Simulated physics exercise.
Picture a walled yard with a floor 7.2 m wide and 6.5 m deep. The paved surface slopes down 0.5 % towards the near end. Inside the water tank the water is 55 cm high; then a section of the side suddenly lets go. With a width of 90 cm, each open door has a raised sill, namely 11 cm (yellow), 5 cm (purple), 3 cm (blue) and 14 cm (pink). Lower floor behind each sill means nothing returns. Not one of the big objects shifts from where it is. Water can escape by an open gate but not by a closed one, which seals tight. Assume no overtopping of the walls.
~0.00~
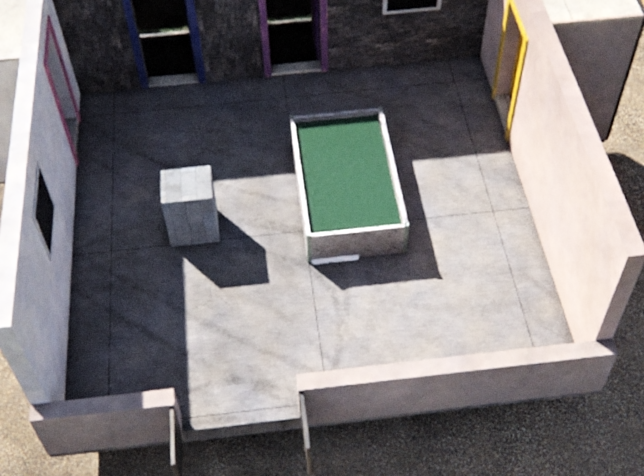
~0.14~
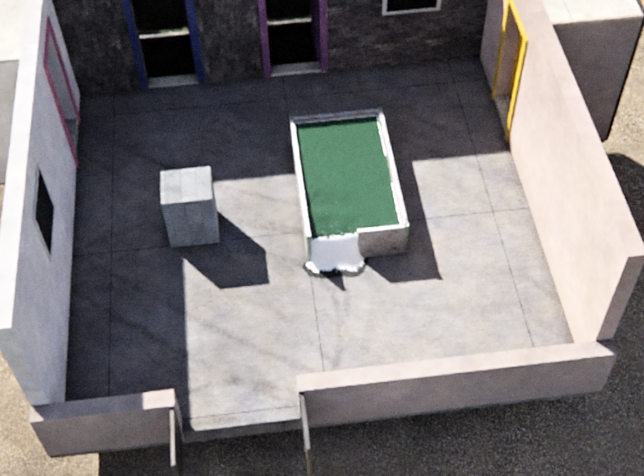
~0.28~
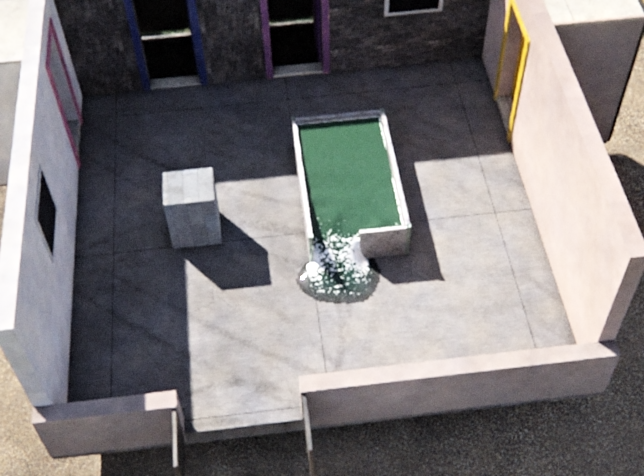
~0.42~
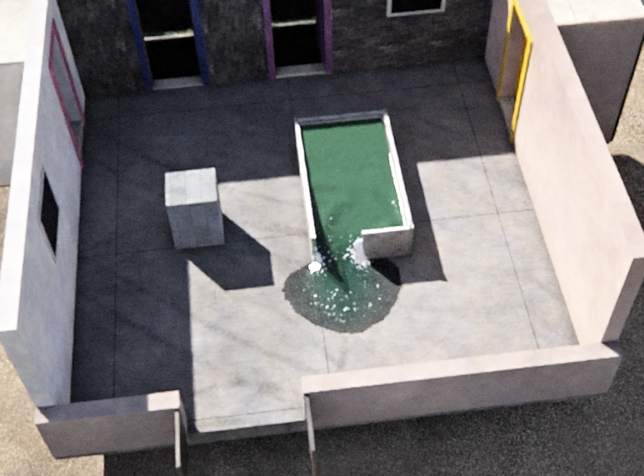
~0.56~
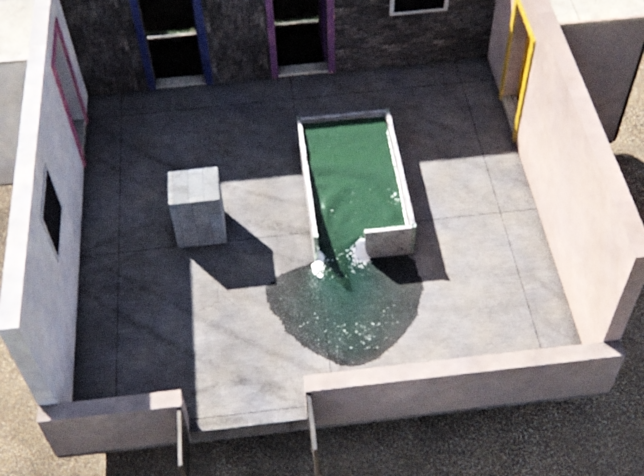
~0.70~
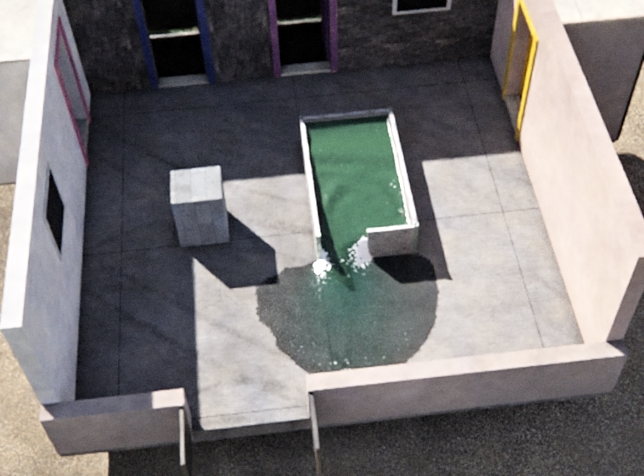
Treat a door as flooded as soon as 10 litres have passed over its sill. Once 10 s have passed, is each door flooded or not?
My prediction: Yellow door: Beneath the limit. Purple door: Beneath the limit. Blue door: Beneath the limit. Pink door: Beneath the limit.
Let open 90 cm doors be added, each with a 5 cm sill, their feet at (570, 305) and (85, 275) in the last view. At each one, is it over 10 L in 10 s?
So the first one exceeds it, while the second one doesn't reach it.
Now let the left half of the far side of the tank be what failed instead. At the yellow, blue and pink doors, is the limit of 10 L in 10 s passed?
Result: Yellow limit not passed, blue limit passed, pink limit not passed.
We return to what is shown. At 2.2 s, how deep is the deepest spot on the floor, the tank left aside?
I'd put it at close to 24 cm.
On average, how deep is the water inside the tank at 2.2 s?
Some 34 cm on average.
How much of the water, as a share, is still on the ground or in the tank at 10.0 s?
Still there: Roughly 74 %.
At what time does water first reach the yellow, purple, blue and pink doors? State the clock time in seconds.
Yellow 5.5 s, purple 10.0 s, blue not in the 10 s, pink 9.0 s.
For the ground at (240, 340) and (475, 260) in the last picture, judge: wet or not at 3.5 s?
Soaked, untouched.
After 1.4 s water covers 15 % of the floor and is deepest (28 cm) near (344, 269); yellow door not reached, purple door not reached, blue door not reached, pink door not reached.
After 2.2 s water covers 20 % of the floor and is deepest (24 cm) near (349, 385); yellow door not reached, purple door not reached, blue door not reached, pink door not reached.
After 3.5 s water covers 25 % of the floor and is deepest (20 cm) near (582, 371); yellow door not reached, purple door not reached, blue door not reached, pink door not reached.
After 6.0 s water covers 45 % of the floor and is deepest (12 cm) near (351, 397); yellow door 2 cm at the sill, 0 L in, purple door not reached, blue door not reached, pink door not reached.
After 10.0 s water covers 70 % of the floor and is deepest (8 cm) near (364, 396); yellow door 2 cm at the sill, 0 L in, purple door 1 cm at the sill, 0 L in, blue door not reached, pink door 1 cm at the sill, 0 L in.
